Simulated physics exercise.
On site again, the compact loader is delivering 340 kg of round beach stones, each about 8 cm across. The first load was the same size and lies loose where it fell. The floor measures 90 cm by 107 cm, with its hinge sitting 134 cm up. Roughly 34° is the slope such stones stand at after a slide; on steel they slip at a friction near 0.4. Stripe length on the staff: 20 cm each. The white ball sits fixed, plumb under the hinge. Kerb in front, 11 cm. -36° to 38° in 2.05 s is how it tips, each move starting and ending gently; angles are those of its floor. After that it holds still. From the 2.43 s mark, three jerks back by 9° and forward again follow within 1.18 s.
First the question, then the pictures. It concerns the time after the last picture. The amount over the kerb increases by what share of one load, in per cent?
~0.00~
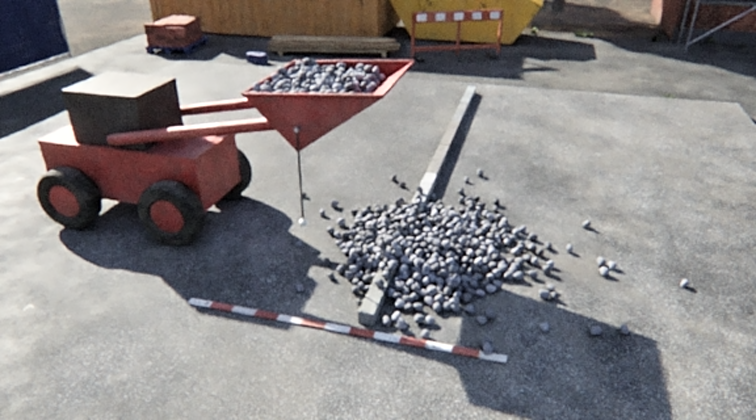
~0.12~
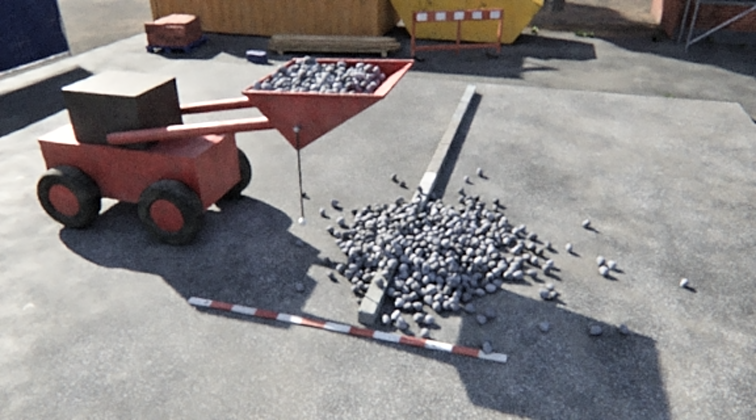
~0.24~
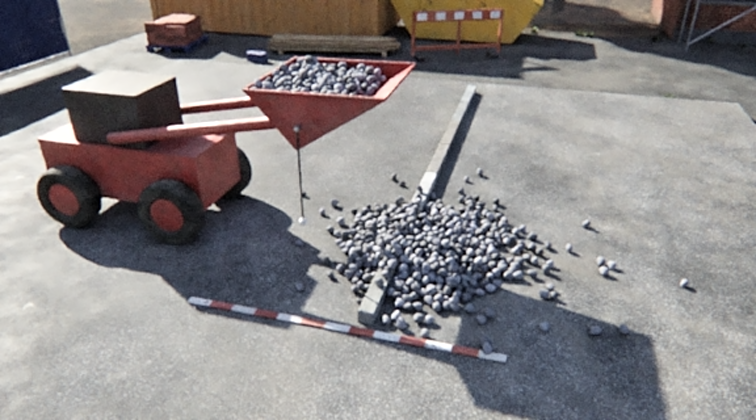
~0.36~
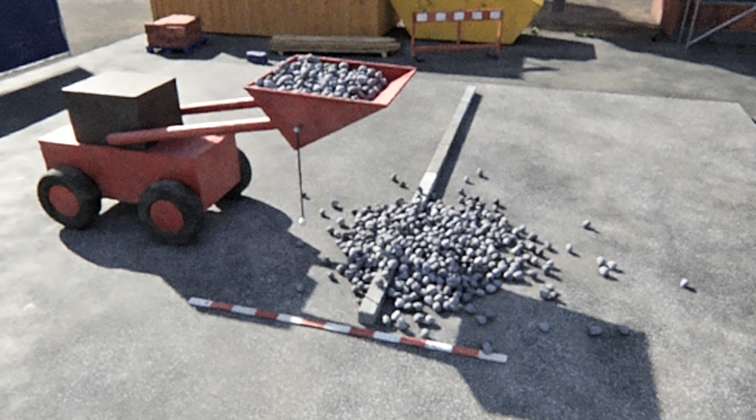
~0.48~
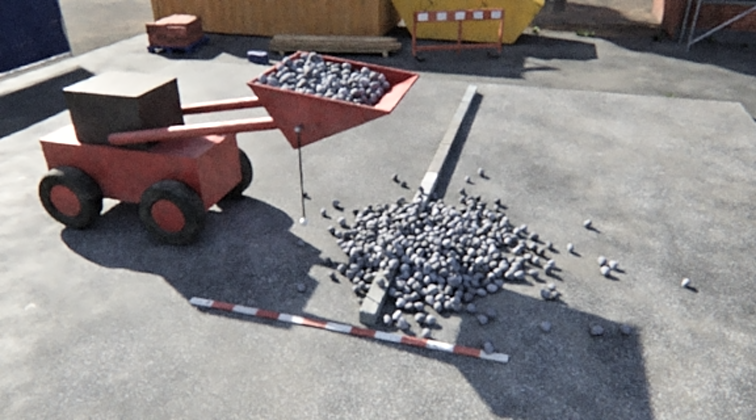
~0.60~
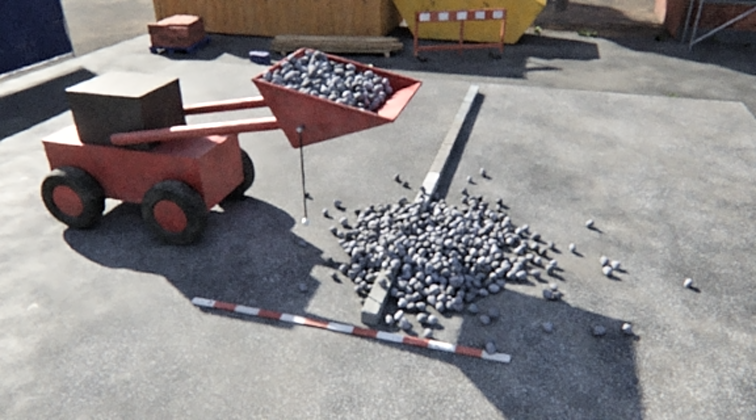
By about 89 per cent of a load.
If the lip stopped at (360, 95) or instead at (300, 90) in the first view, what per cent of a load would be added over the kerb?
Around 55 and 5 percent respectively.
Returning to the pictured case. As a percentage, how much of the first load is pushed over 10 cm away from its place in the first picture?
Roughly 25 % of them.
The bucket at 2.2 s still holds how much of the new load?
It still holds about 20 per cent.
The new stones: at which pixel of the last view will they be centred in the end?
In the last view, somewhere near (443, 238).
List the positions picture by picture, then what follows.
In the first picture, lip at (383, 96), floor tilted -36°, highest stones at (322, 70). The earlier load is highest near (409, 233), 19 cm above ground level, 31 % on this side of the kerb, 68 % over the kerb.
In the second picture, lip at (384, 97), floor tilted -35°, highest stones at (317, 70); the stones move at 0.0 m/s on average.
In the third picture, lip at (385, 100), floor tilted -33°, highest stones at (318, 68); the stones move at 0.1 m/s on average.
In the fourth picture, the bucket is at -30°, its lip at (387, 106); the top of the load is at (306, 66); the stones move at 0.1 m/s on average.
In the fifth picture, lip at (390, 113), floor tilted -26°, highest stones at (307, 65); the stones move at 0.1 m/s on average.
In the sixth picture, lip at (393, 121), floor tilted -21°, highest stones at (306, 60); the stones move at 0.2 m/s on average.
After 1.5 s the floor is at 27°; in per cent of one load, 93 in the bucket, 38 on this side of the kerb, 69 over the kerb; the foremost stones are at (613, 273).
After 2.2 s the floor is at 38°; in per cent of one load, 20 in the bucket, 59 on this side of the kerb, 121 over the kerb; the foremost stones are at (613, 273).
After 4.1 s the floor is at 38°; in per cent of one load, 0 in the bucket, 43 on this side of the kerb, 157 over the kerb; the foremost stones are at (631, 301).
After 6.6 s the floor is at 38°; in per cent of one load, 0 in the bucket, 43 on this side of the kerb, 157 over the kerb; the foremost stones are at (631, 301). Net gain over the kerb, 89.
